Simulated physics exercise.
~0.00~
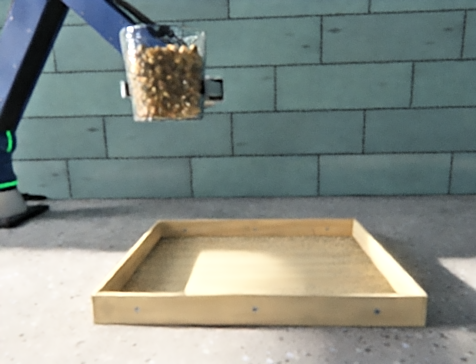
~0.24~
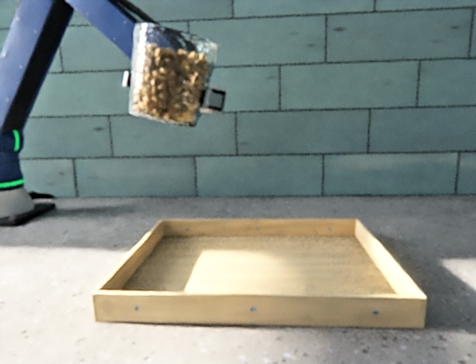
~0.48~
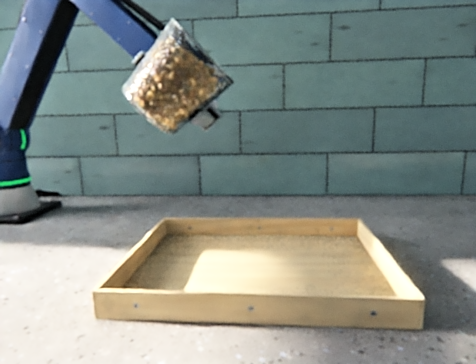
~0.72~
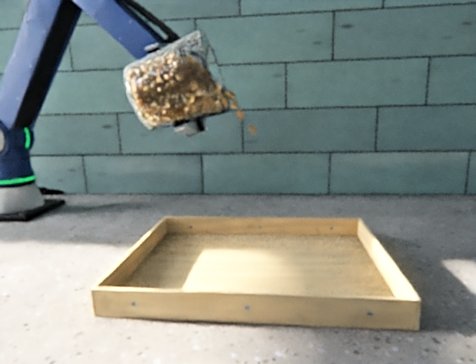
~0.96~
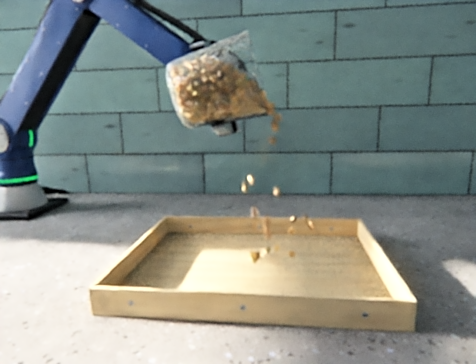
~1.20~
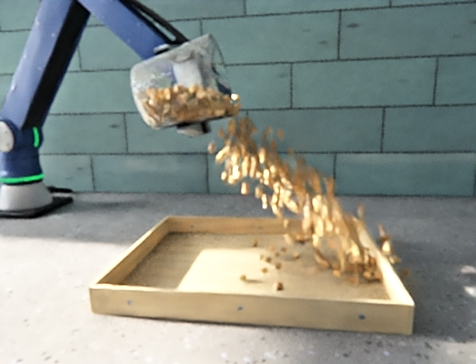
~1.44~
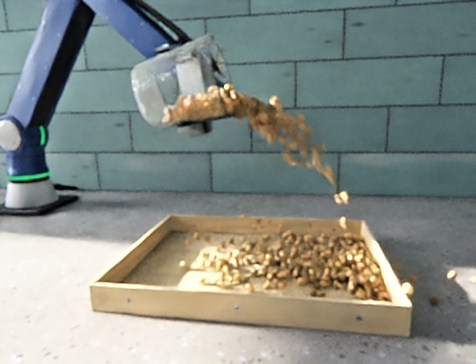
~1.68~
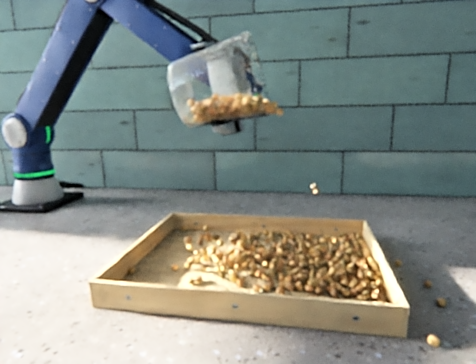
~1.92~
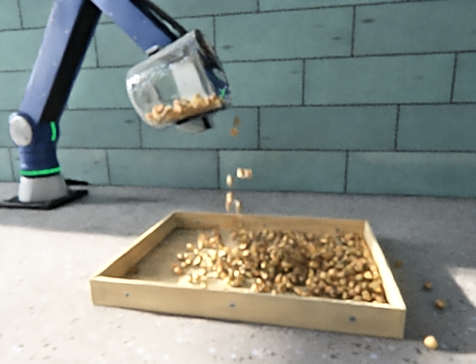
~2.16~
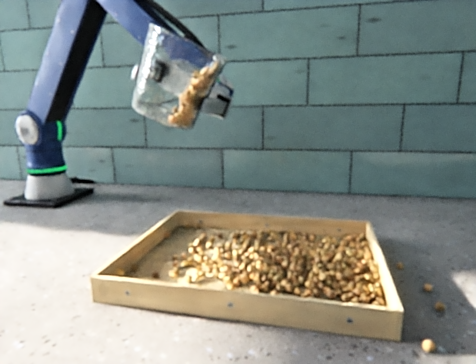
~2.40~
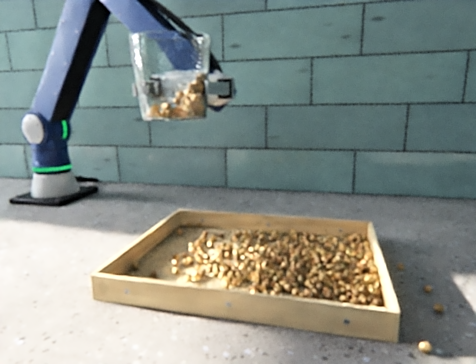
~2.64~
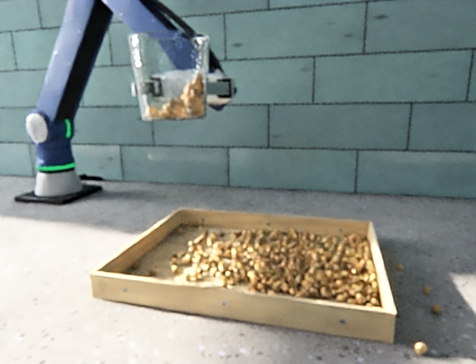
A robot arm tips a clear tumbler, pouring most of its chickpeas into a wooden tray.
